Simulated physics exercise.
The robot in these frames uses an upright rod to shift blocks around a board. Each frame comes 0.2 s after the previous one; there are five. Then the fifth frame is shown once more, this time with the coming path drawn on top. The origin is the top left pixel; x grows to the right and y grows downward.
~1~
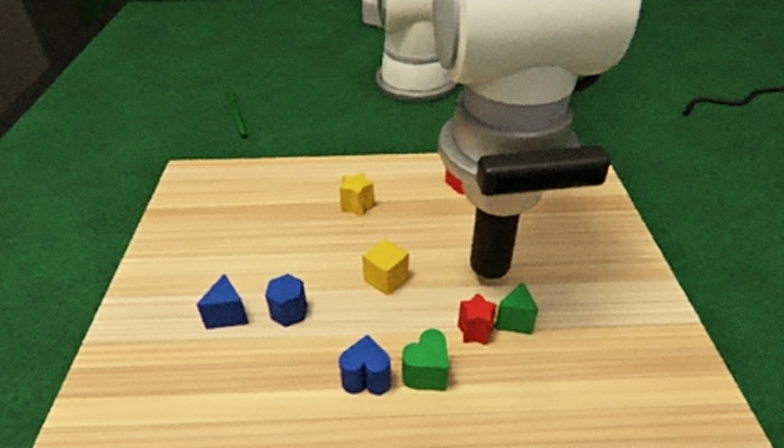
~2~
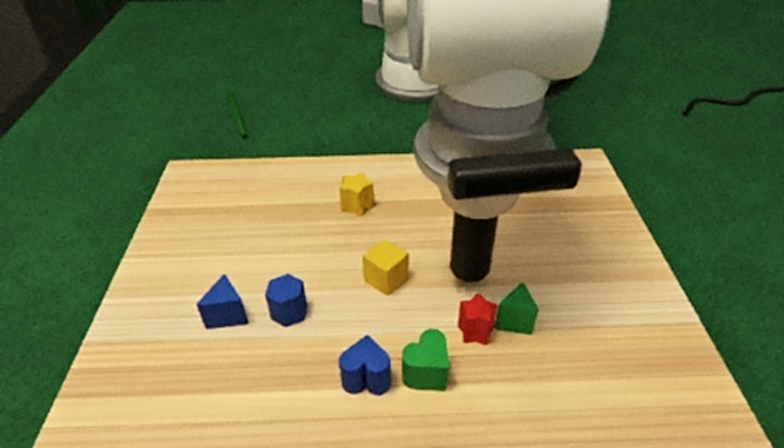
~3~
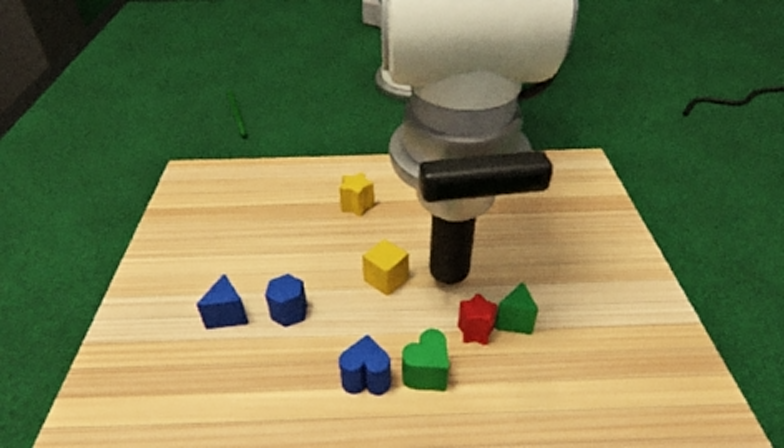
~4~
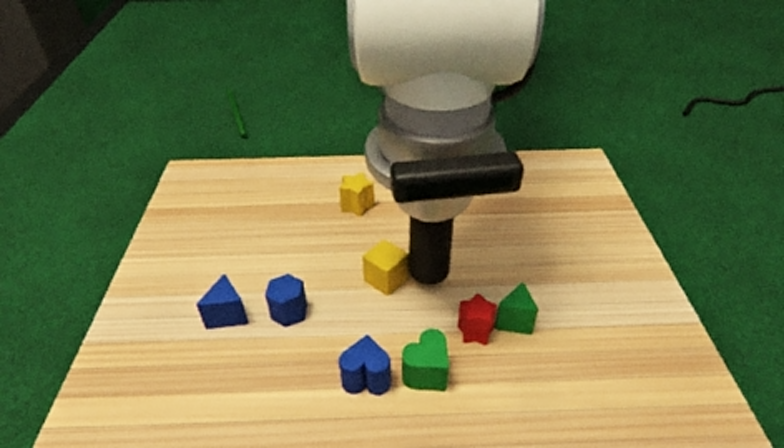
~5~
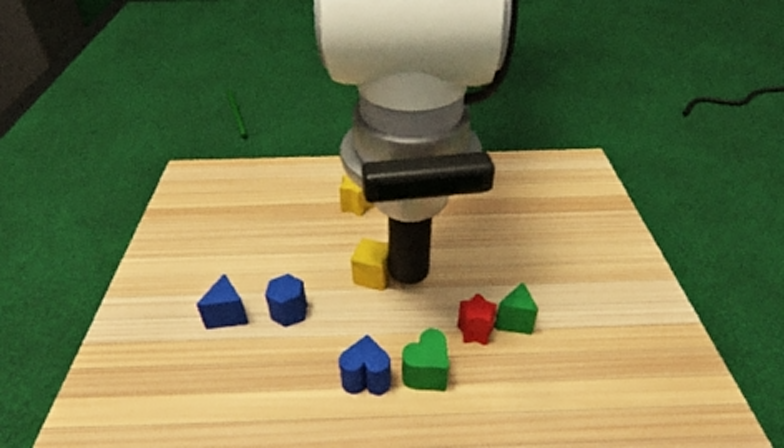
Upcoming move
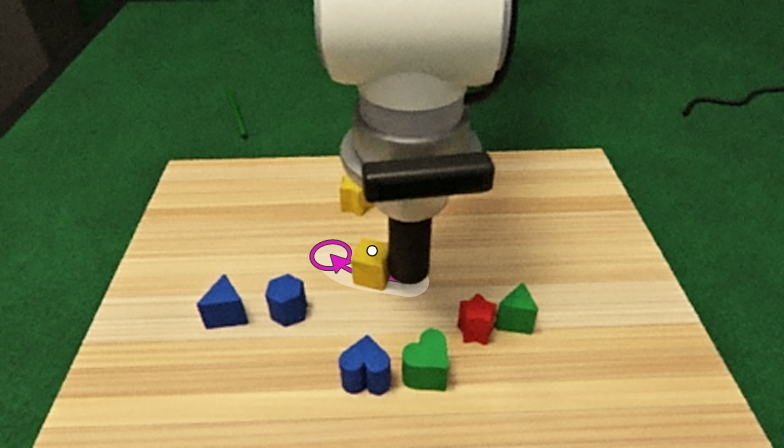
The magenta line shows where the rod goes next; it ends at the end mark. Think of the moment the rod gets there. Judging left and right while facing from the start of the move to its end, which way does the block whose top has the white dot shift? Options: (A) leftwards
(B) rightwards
Letter A.
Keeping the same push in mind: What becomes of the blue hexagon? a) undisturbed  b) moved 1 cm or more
My pick is a.
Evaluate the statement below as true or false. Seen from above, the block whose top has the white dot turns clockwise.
The statement is incorrect.
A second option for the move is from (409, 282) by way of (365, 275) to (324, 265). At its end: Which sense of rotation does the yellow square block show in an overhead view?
Looking down on the board, it turns counter-clockwise.
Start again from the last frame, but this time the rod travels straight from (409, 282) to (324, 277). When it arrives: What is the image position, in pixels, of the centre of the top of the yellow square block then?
Its top face will be centred at roughly (287, 243).
The drawn path runs from (409, 282) over (379, 277) and (350, 270) to (331, 255); the dot is on the yellow square block.
The first path, step by step. Halfway along, rod at (362, 264); yellow square block at (324, 245).
At the end, rod at (330, 245); blue hexagon not moved; yellow square block at (292, 238), turned 40° anticlockwise.
